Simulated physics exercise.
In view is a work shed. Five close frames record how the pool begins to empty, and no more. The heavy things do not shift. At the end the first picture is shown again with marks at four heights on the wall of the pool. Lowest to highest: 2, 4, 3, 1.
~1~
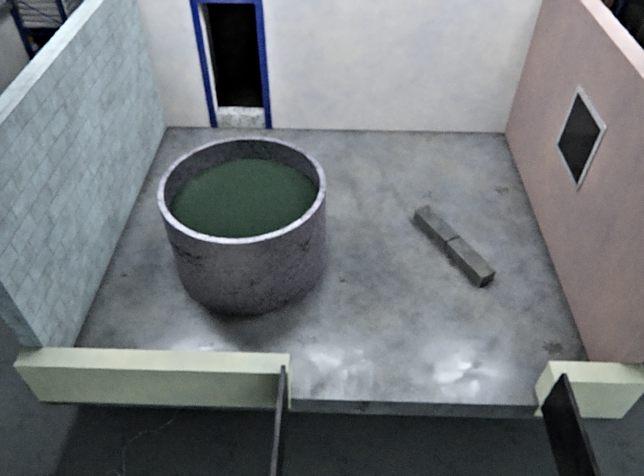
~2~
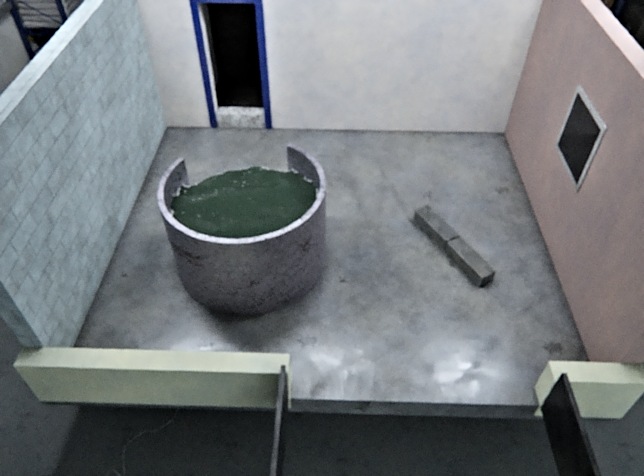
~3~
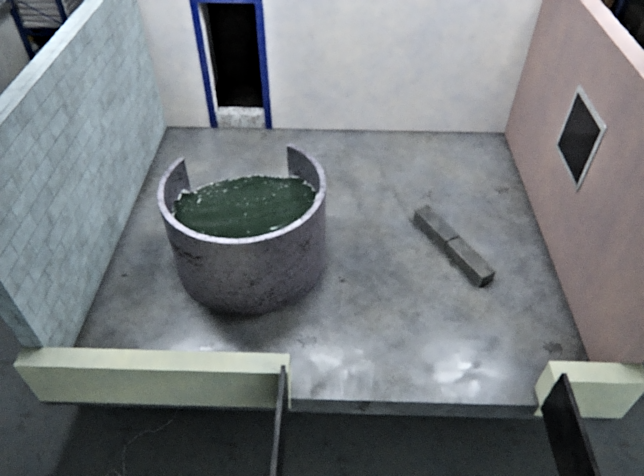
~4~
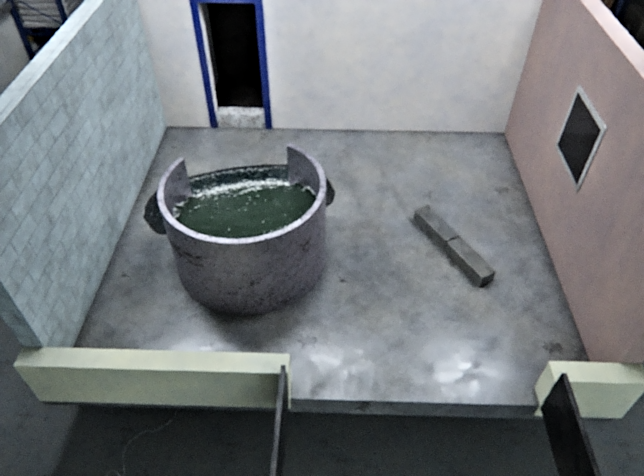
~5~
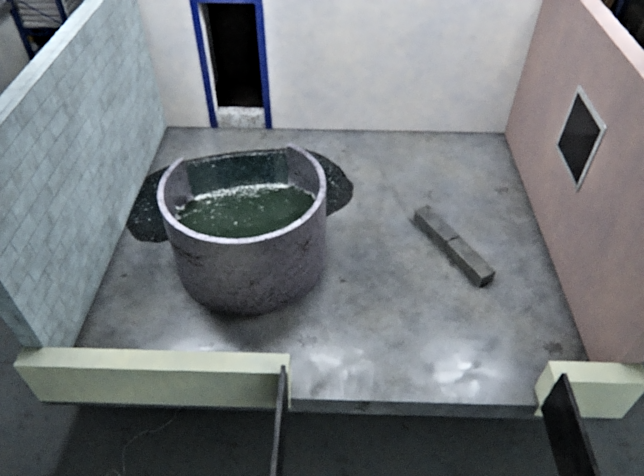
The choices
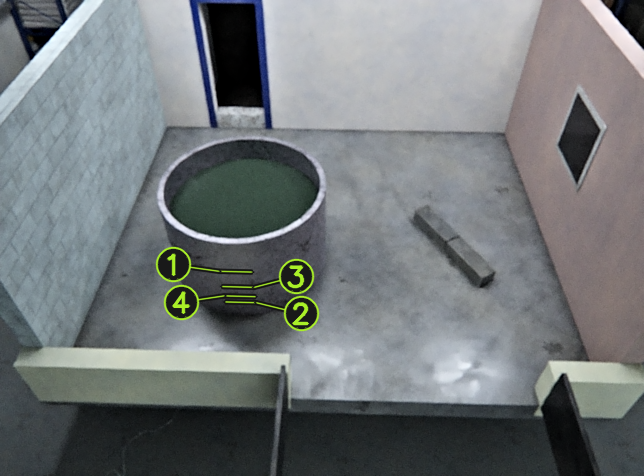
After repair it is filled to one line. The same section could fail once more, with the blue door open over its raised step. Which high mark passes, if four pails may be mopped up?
3.
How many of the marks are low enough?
Three of them.
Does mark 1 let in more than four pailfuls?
Yes, it does.
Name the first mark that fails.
Mark 1.
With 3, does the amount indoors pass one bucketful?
No.
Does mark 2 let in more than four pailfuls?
No, that is safe.
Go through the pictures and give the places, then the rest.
Water in the pool at rest, its middle at (245, 203); foot of the blue doorway at (242, 128); open gate at (419, 355), in the first picture.
Water covers 2 % of the ground, its front hidden from here, in the second picture.
Water covers 5 % of the ground, its front hidden from here, in the third picture.
In the fourth picture, 10 % of the ground under water, visible out to (156, 198).
In the fifth picture, 18 % of the ground under water, visible out to (142, 186).
In lime, 1 at (235, 271); 2 at (240, 302); 3 at (238, 286); 4 at (239, 296); from the bottom up 2, 4, 3, 1.
With 1, about 9 bucketfuls get in.
With 2, nothing gets over.
With 3, a splash gets over, under a bucket.
With 4, nothing gets over.
